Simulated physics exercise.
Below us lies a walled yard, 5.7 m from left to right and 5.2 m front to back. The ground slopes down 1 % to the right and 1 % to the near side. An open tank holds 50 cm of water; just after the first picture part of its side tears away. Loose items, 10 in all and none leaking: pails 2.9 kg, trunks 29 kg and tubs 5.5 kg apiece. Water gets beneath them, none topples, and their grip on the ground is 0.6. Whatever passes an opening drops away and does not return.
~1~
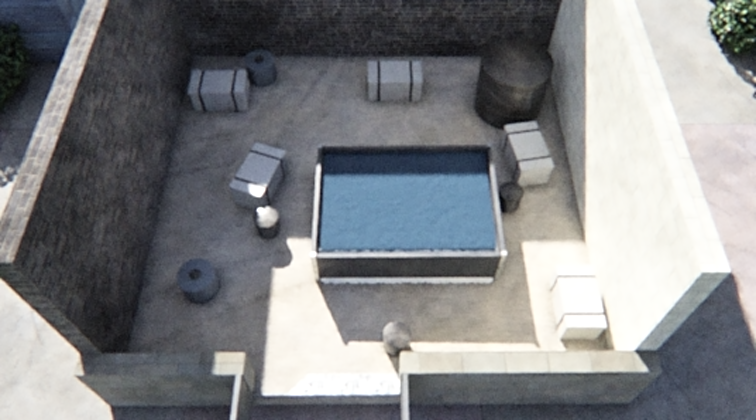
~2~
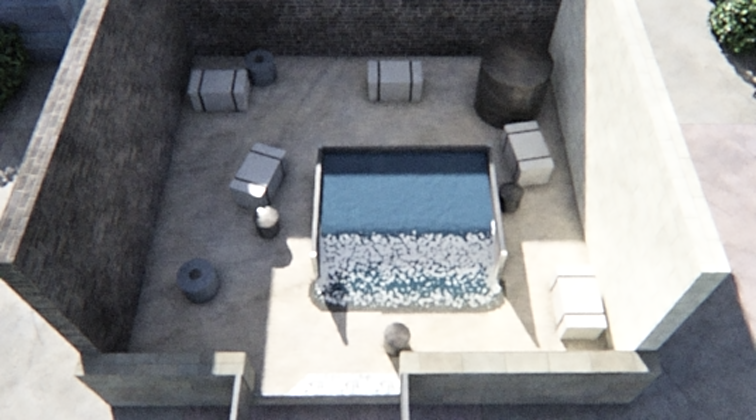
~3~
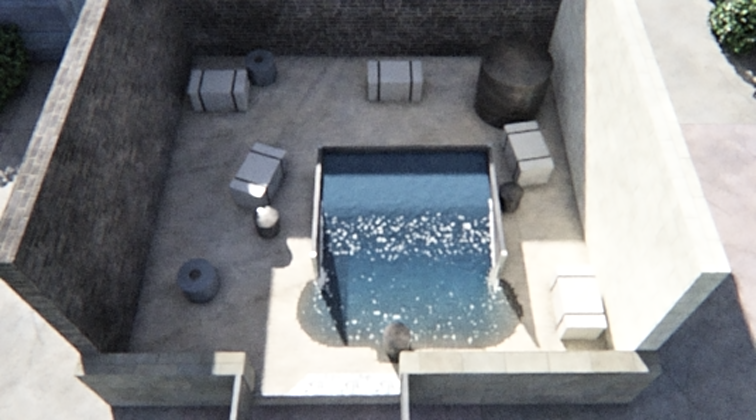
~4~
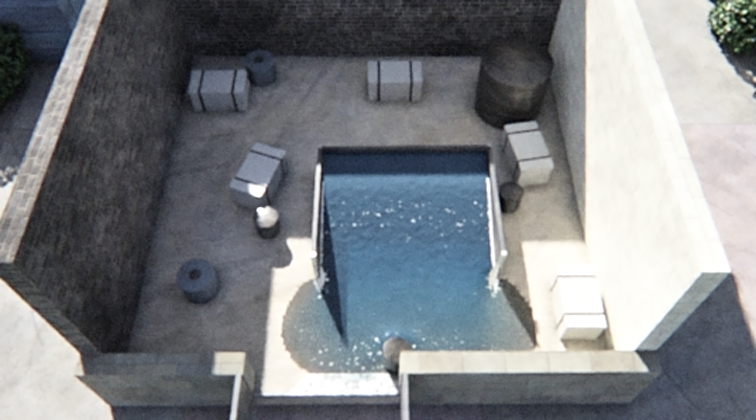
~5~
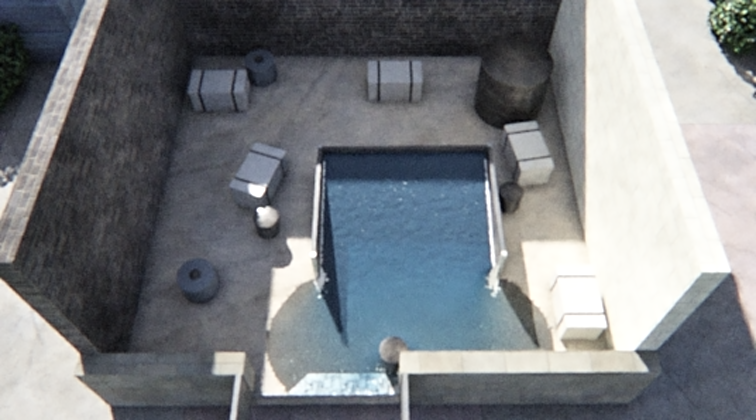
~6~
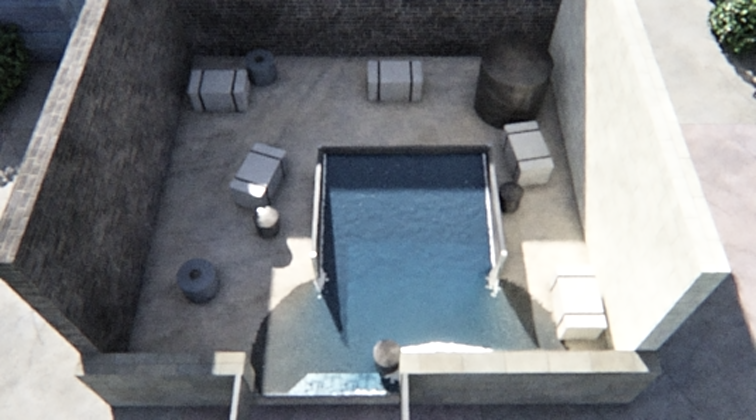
The clip shows a walled yard where the near side of an open tank gives way and water pours out, spreading across the ground to the gap in the near wall, while one small container shifts slightly toward it.
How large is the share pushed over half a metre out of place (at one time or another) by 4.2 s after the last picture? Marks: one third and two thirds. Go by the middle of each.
It is less than a third.
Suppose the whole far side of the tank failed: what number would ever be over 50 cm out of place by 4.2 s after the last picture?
In that case 5 of them.
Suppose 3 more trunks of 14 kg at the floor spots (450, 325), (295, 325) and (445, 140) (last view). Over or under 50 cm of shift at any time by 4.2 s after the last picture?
In turn: Over, past it, less.
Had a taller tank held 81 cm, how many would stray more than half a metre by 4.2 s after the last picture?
Then 3.
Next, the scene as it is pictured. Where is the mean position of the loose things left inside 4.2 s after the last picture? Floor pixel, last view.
At about (346, 153).
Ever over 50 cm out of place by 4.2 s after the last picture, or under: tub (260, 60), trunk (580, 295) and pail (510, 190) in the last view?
In turn: Short of it, more, over.
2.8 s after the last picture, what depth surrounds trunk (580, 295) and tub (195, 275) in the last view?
Roughly 11 and 1 cm.
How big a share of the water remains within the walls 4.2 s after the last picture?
About 60 per cent.
Then, 0.4 s after the last picture 1 of 10 are over 50 cm from their spots; 0 afloat.
Then, 1.5 s after the last picture 1 of 10 are over 50 cm from their spots; 0 afloat.
Then, 2.8 s after the last picture 3 of 10 are over 50 cm from their spots; 2 afloat.
Then, 4.2 s after the last picture 3 of 10 are over 50 cm from their spots, and 3 have been at some point; 2 afloat.
